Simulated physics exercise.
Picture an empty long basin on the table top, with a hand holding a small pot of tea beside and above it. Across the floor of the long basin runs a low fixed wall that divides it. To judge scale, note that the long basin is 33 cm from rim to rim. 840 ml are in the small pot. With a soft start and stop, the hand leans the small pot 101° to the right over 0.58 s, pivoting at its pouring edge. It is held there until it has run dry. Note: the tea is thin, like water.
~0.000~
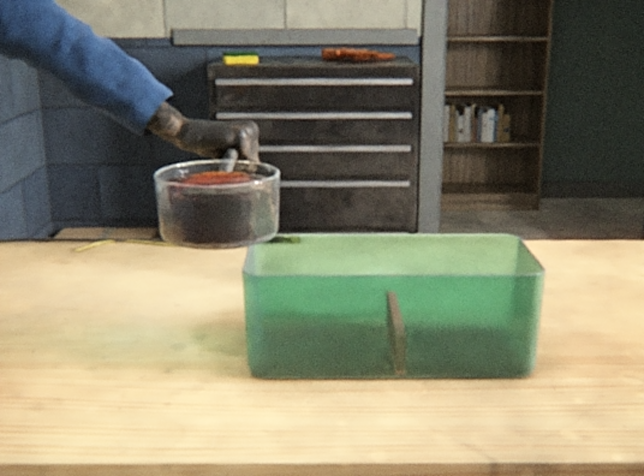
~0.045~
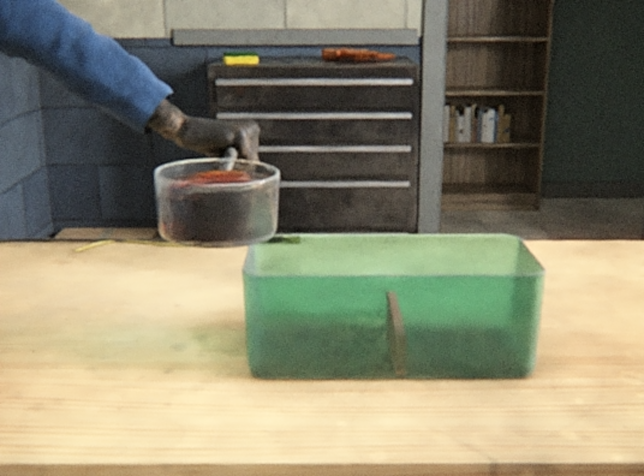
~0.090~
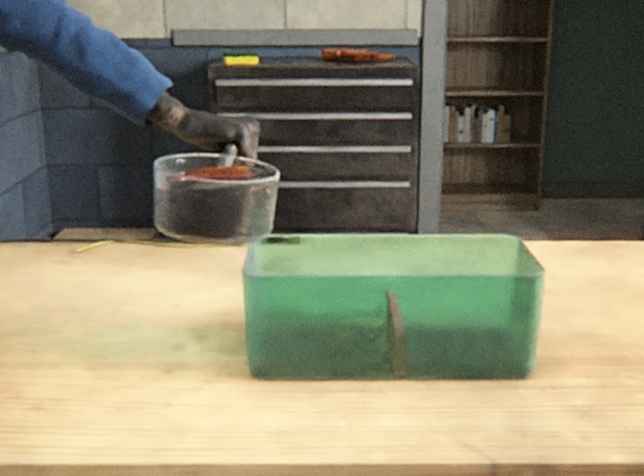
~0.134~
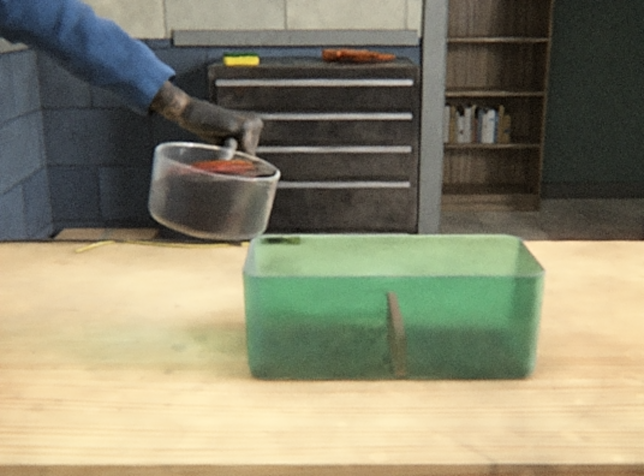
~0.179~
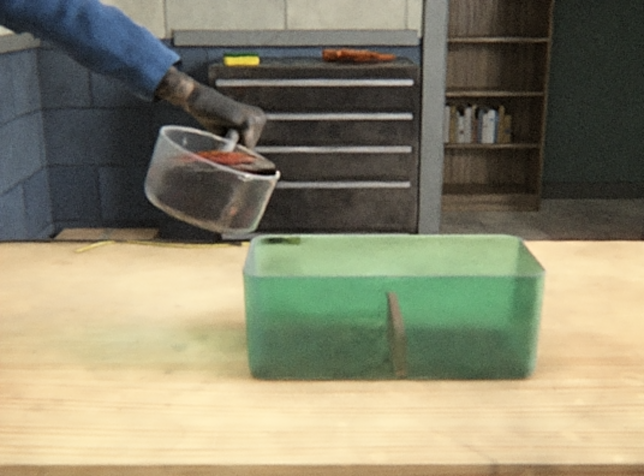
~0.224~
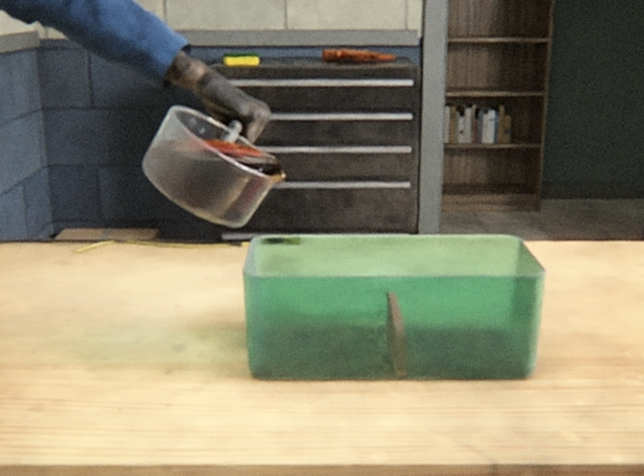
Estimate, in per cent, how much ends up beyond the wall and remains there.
Roughly 24 % ends up beyond the wall.
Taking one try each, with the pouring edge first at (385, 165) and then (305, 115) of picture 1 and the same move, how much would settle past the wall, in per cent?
The first try gives around 65 percent, the second around 65 percent.
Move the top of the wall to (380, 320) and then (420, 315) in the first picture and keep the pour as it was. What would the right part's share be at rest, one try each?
The first gives near 50 per cent and the second near 10 per cent.
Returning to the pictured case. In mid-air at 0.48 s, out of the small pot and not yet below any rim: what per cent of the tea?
About 48 per cent.
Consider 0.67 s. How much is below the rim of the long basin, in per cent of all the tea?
Roughly 82 percent of it.
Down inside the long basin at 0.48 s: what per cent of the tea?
About 12 per cent.
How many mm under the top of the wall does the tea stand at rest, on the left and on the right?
24 mm left, 40 mm right.
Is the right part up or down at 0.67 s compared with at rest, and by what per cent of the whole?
The amount climbs by around 2.
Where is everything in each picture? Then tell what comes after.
In the first frame, tilt 0°; pouring edge (278, 174); surface from (160, 184) to (276, 183); the long basin's rim runs from (248, 255) to (532, 255); the wall's top is at (396, 313).
In the second frame, tilt 2°; pouring edge (278, 175); surface from (160, 183) to (276, 181).
In the third frame, tilt 6°; pouring edge (278, 175); surface from (159, 181) to (276, 177).
In the fourth frame, tilt 13°; pouring edge (278, 176); surface from (157, 173) to (277, 171).
In the fifth frame, tilt 22°; pouring edge (277, 176); surface from (156, 160) to (279, 168); 1 per cent is over the edge.
In the sixth frame, tilt 33°; pouring edge (277, 176); surface from (153, 144) to (278, 167); 3 per cent is over the edge.
After 0.48 s the tilt is 94° and 41 per cent is still to pour, 11 is left of the wall and 0 right of it.
After 0.67 s the tilt is 101° and 5 per cent is still to pour, 61 is left of the wall and 21 right of it.
After 0.87 s the tilt is 101° and 1 per cent is still to pour, 72 is left of the wall and 21 right of it.
After 1.08 s the tilt is 101° and 0 per cent is still to pour, 76 is left of the wall and 22 right of it.
In the end 74 per cent lies left of the wall, 24 right of it and 2 outside.
